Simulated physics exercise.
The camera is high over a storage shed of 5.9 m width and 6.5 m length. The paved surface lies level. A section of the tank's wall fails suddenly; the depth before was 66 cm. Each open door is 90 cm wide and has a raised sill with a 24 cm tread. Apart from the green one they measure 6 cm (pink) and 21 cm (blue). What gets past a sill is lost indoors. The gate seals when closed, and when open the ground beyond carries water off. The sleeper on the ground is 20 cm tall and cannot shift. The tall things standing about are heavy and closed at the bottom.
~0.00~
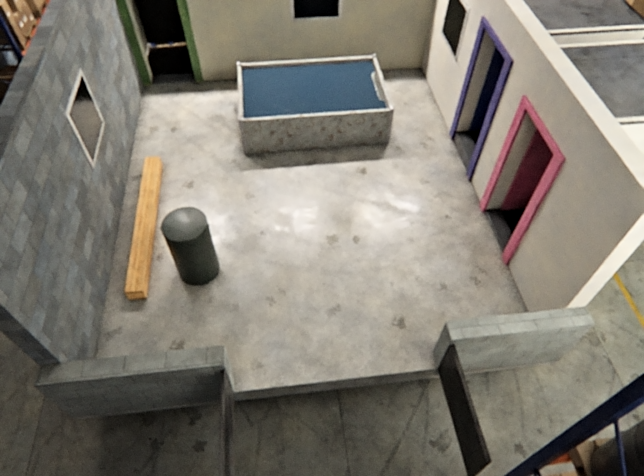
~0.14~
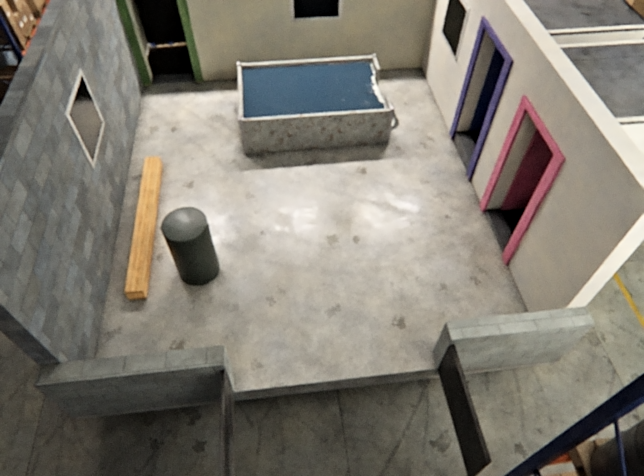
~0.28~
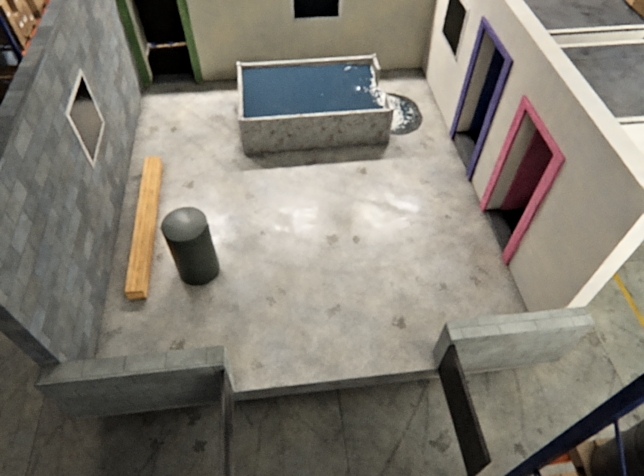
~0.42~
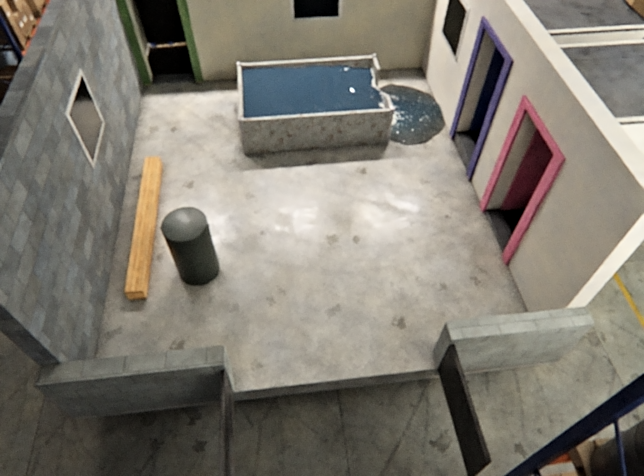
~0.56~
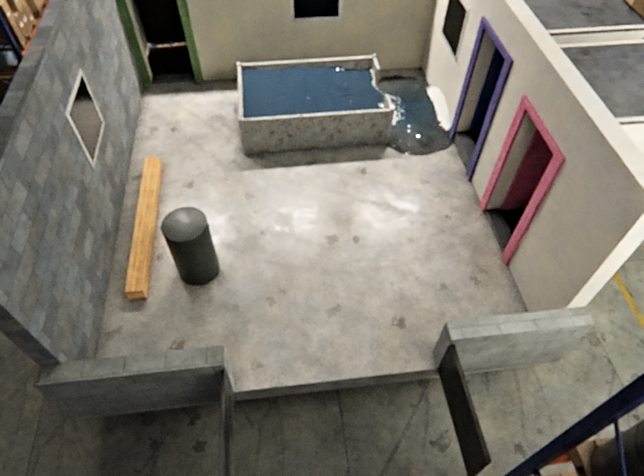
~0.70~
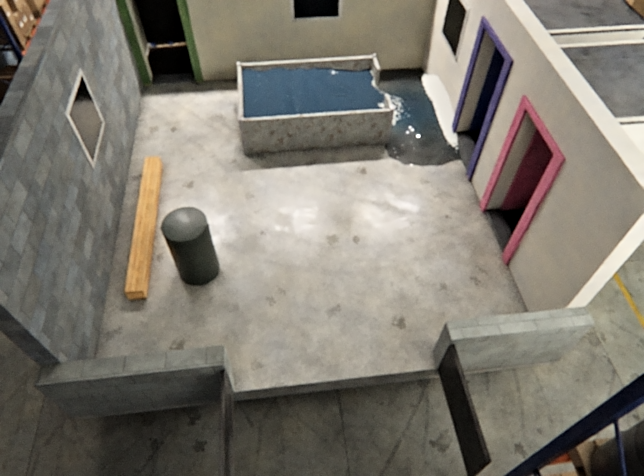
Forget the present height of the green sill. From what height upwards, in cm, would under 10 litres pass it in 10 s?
Some 15 cm above the ground.
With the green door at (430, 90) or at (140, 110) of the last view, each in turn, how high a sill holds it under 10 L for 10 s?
About 35 and 16 cm.
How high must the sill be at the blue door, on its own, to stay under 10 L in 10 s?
Roughly 14.5 cm at blue.
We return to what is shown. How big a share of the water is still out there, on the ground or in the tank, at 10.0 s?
Roughly 84 in a hundred.
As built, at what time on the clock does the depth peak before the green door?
Near 5.0 s.
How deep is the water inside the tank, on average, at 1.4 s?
About 50 cm.
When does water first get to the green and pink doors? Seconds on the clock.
Green 3.0 s, pink 1.4 s.
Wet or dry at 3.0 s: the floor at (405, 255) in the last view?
It is flooded.
After 1.4 s water covers 10 % of the floor, deepest (47 cm) near (416, 68); it has not reached the green door.
After 3.0 s water covers 40 % of the floor, deepest (33 cm) near (418, 72); it has not reached the green door.
After 10.0 s water covers 95 % of the floor, deepest (14 cm) near (91, 389); 7 cm at the green door, 84 litres in over its 5 cm sill.
At the green door as built, the water arrived by 3.1 s and peaked near 11 cm at 5.0 s.
Run again over the same 10 s with other heights there, 16 litres in over 13.5 cm, 4 litres over 18 cm. The limit of 10 litres is kept from about 15 cm up.
